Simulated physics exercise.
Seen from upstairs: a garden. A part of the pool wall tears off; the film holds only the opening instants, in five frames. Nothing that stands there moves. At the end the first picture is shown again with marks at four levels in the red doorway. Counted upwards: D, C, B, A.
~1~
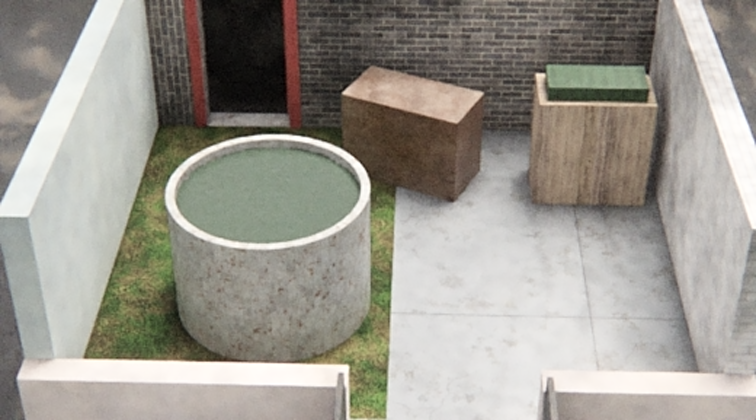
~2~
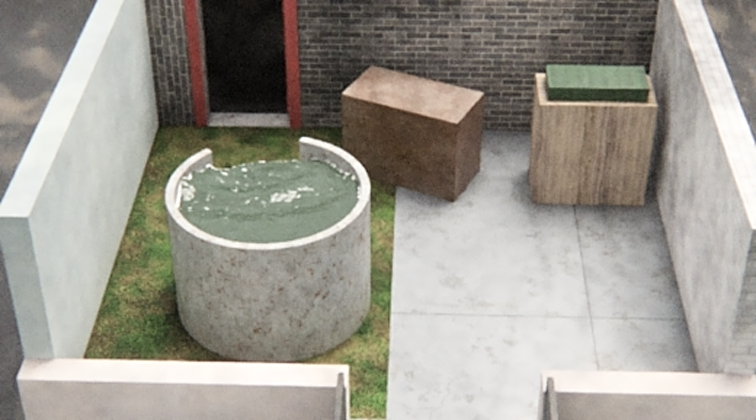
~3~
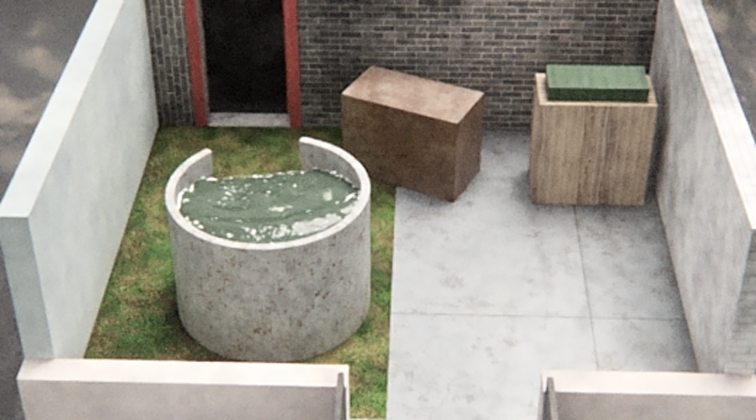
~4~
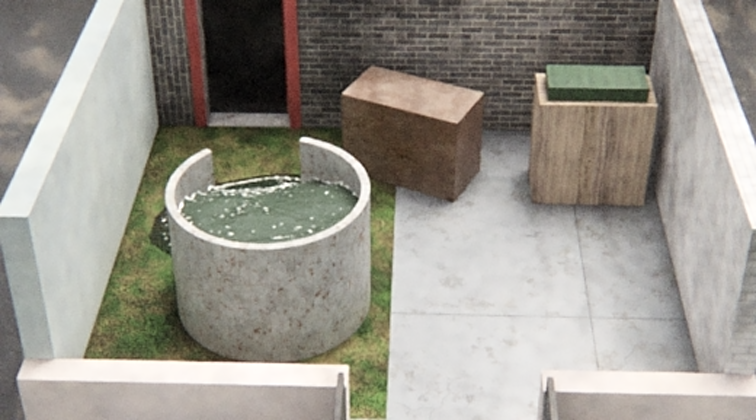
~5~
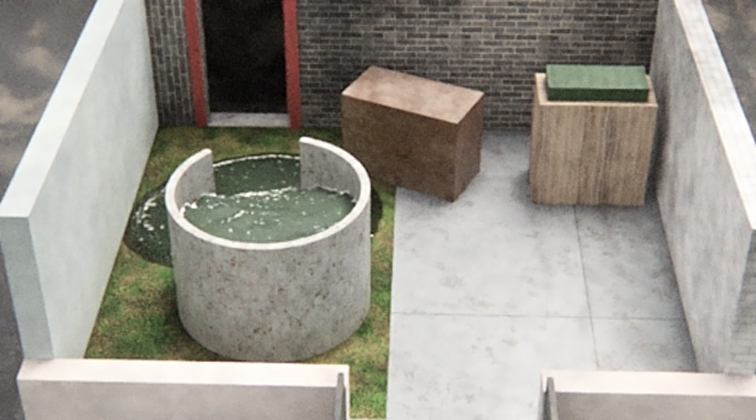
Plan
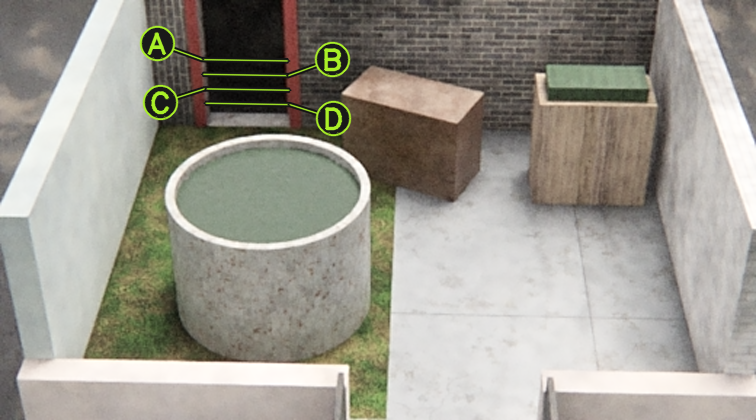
In a walled yard, green water pours through a round pool's broken back onto grass.
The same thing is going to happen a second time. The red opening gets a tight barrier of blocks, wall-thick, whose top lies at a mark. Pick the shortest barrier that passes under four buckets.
That is mark C.
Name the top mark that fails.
The answer is D.
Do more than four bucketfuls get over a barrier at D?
Yes, that goes wrong.
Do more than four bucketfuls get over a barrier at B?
No, that is safe.
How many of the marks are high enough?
Three.
On the marked copy, A at (244, 60); B at (245, 74); C at (246, 89); D at (247, 103); from the bottom up D, C, B, A.
Choosing A, nothing gets over.
Choosing B, nothing gets over.
Choosing C, a splash gets over, under a bucket.
Choosing D, about 10 bucketfuls get in.
